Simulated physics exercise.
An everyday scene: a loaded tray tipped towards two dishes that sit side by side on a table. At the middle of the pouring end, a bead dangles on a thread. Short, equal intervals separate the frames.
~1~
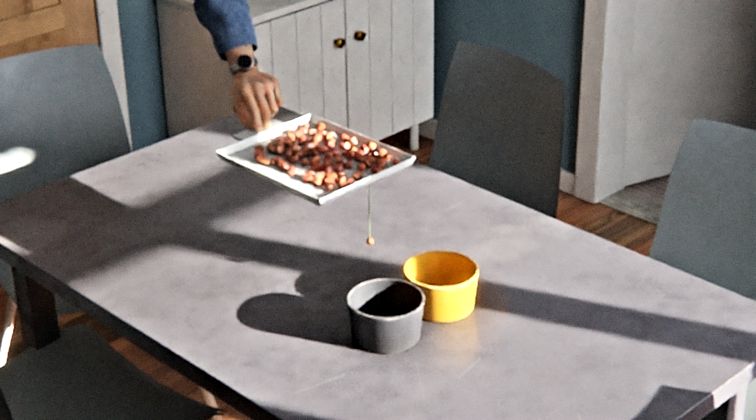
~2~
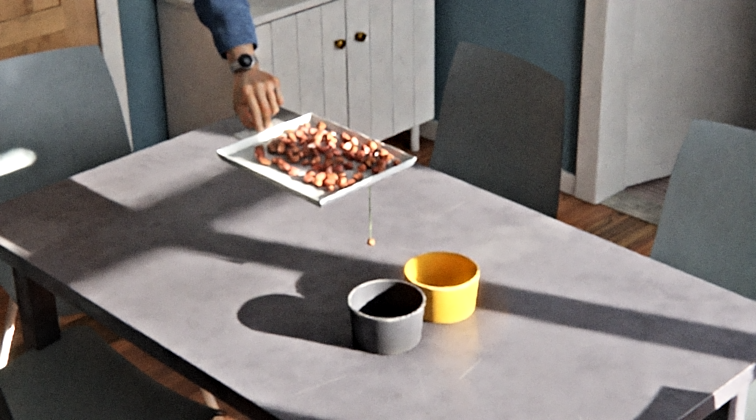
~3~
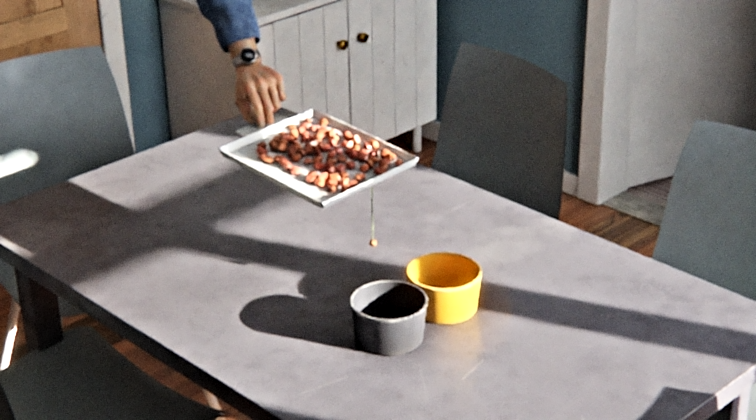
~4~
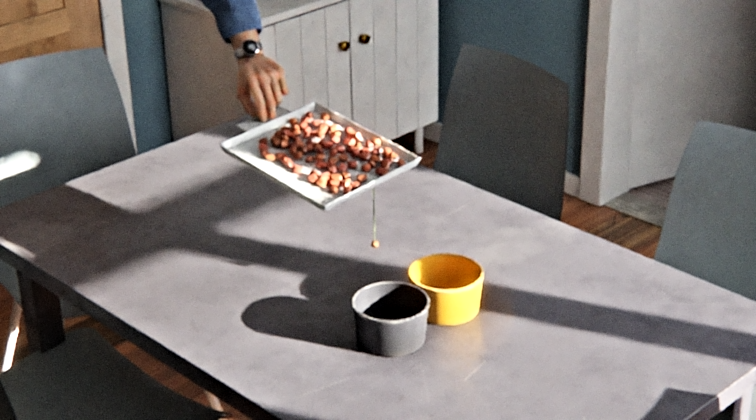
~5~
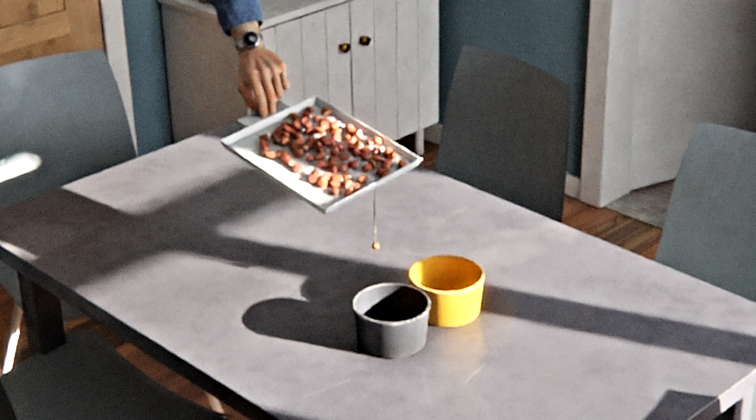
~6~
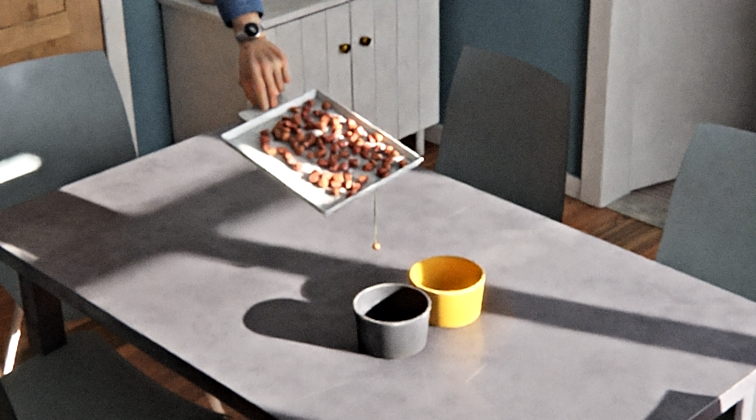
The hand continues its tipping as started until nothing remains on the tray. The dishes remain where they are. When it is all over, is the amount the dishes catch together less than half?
Yes: Caught: Below half.
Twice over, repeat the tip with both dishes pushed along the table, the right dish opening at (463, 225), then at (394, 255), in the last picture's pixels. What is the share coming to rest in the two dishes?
About 10 per cent first, then about 80 per cent.
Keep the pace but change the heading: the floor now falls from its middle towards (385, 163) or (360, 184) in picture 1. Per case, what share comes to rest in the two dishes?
Case one 0 %; case two 10 %.
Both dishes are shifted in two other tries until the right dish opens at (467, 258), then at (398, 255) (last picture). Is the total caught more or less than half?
Try 1: A lesser share; try 2: The greater share.
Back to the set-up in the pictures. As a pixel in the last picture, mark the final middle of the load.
Last view, resting centre - approx. (360, 312).
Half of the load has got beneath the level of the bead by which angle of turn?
I'd say close to 85 degrees.
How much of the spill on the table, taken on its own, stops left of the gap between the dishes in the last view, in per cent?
Share to the left: Near 100 per cent.
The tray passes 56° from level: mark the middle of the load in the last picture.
Around (347, 173).
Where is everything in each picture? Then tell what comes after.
In the first picture, corners of the pouring end at (320, 198) and (412, 157), level; middle of the load at (313, 151), bits of crushed brick; left dish at (413, 327); right dish at (468, 296); bead on its thread at (370, 241).
In the second picture, corners of the pouring end at (320, 199) and (412, 158), level; middle of the load at (314, 151).
In the third picture, corners of the pouring end at (323, 201) and (415, 158), tipped barely, lowest at the left corner; middle of the load at (316, 149).
In the fourth picture, corners of the pouring end at (325, 204) and (417, 158), tipped a little, lowest at the left corner; middle of the load at (318, 147).
In the fifth picture, corners of the pouring end at (326, 207) and (418, 158), tipped a little, lowest at the left corner; middle of the load at (319, 145).
In the sixth picture, corners of the pouring end at (326, 209) and (418, 158), tipped a little, lowest at the left corner; middle of the load at (319, 141); left dish at (419, 332); right dish at (474, 301).
Soon, tray tipped steeply; nearly all on the tray; a stray few in the air.
A while on, tray tipped right over; a small part on the tray; a stray few in the right dish; most outside both; a small part in the air.
Towards the end, tray tipped past a quarter turn; a stray few in the right dish; nearly all outside both.
Finally, tray tipped past a quarter turn; none in the left dish; a stray few in the right dish; nearly all outside both.
